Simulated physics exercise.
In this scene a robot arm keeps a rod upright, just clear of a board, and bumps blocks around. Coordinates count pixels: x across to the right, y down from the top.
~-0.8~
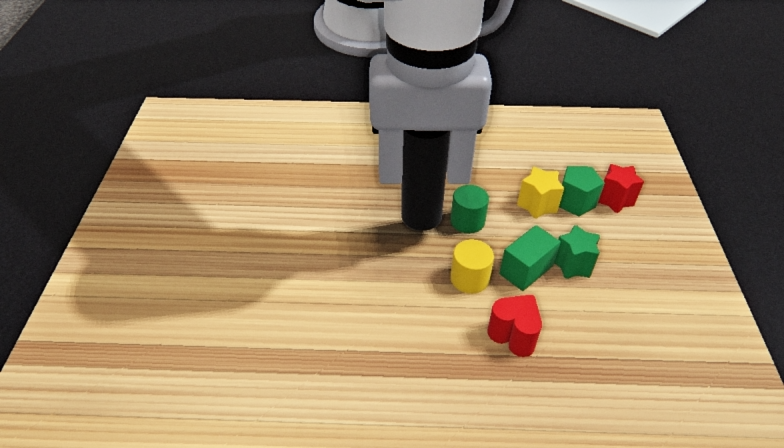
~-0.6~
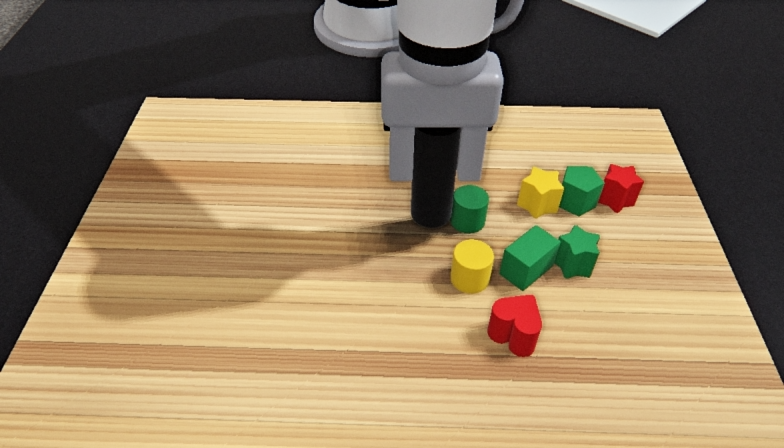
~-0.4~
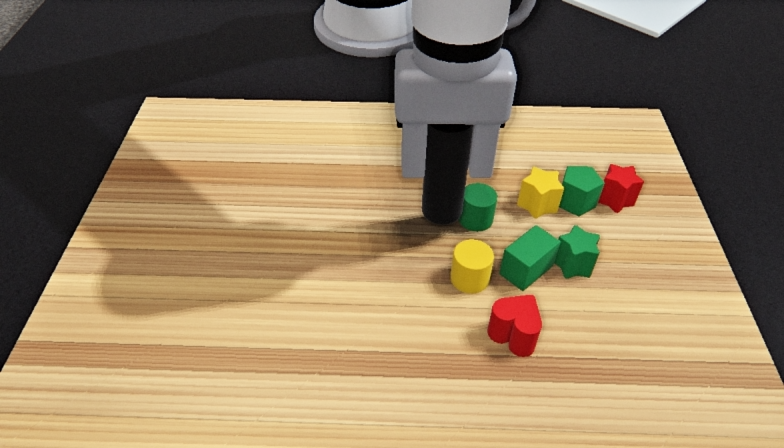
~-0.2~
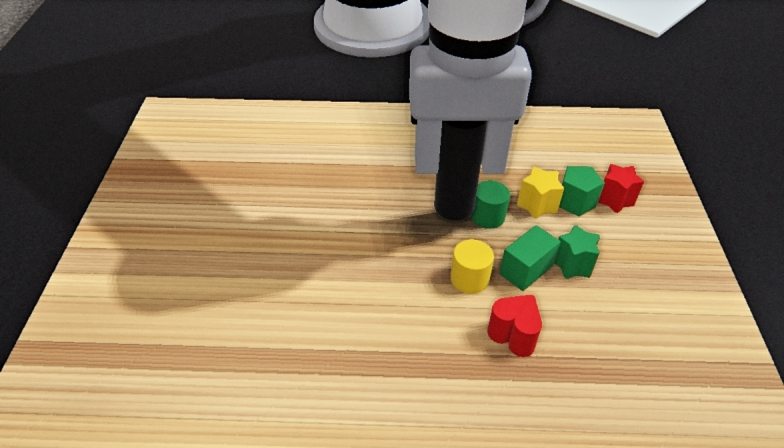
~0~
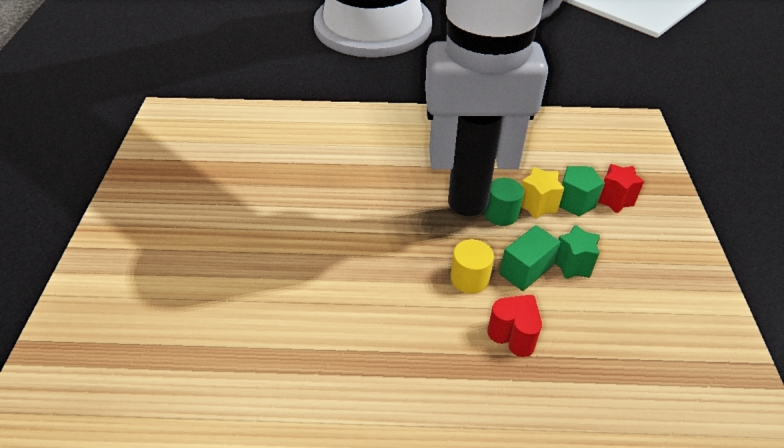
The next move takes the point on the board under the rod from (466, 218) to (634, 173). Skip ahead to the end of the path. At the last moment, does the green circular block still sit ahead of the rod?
Answer: Yes.
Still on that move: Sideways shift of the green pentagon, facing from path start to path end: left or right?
My answer: Right.
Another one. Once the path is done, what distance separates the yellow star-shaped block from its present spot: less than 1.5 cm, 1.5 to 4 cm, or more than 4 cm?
My answer is that it shifts over 4 cm.
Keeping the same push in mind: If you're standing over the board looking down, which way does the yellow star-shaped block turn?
From the top, the block rotates counterclockwise.
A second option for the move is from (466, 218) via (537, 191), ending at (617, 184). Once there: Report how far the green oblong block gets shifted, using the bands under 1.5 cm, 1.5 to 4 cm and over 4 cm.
The displacement of the green oblong block is below 1.5 cm.
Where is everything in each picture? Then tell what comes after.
The first picture shows lower end of the rod at (421, 218), tops of blocks, green circular block at (471, 196), yellow star-shaped block at (544, 179), green pentagon at (583, 177), red star-shaped block at (624, 175).
The second picture shows rod at (431, 215), blocks as before.
The third picture shows rod at (442, 212), green circular block at (480, 194).
The fourth picture shows rod at (454, 208), green circular block at (492, 191).
The fifth picture shows rod at (468, 204), green circular block at (506, 189), yellow star-shaped block at (544, 179), green pentagon at (583, 177), red star-shaped block at (624, 175).
The first path, step by step. One third of the way, rod at (528, 188); green circular block at (561, 167); yellow star-shaped block at (583, 155); green pentagon at (618, 172), turned 90° clockwise; red star-shaped block at (654, 178), turned 20° anticlockwise.
Two thirds of the way, rod at (587, 173); green circular block at (613, 147); yellow star-shaped block at (620, 130), turned 25° anticlockwise; green pentagon at (631, 171), turned 115° clockwise; red star-shaped block at (666, 181).
At the end, rod at (639, 160); green circular block at (652, 129); yellow star-shaped block at (632, 112), turned 75° anticlockwise; green pentagon at (674, 167), turned 180° clockwise; red star-shaped block at (689, 192), turned 50° clockwise.
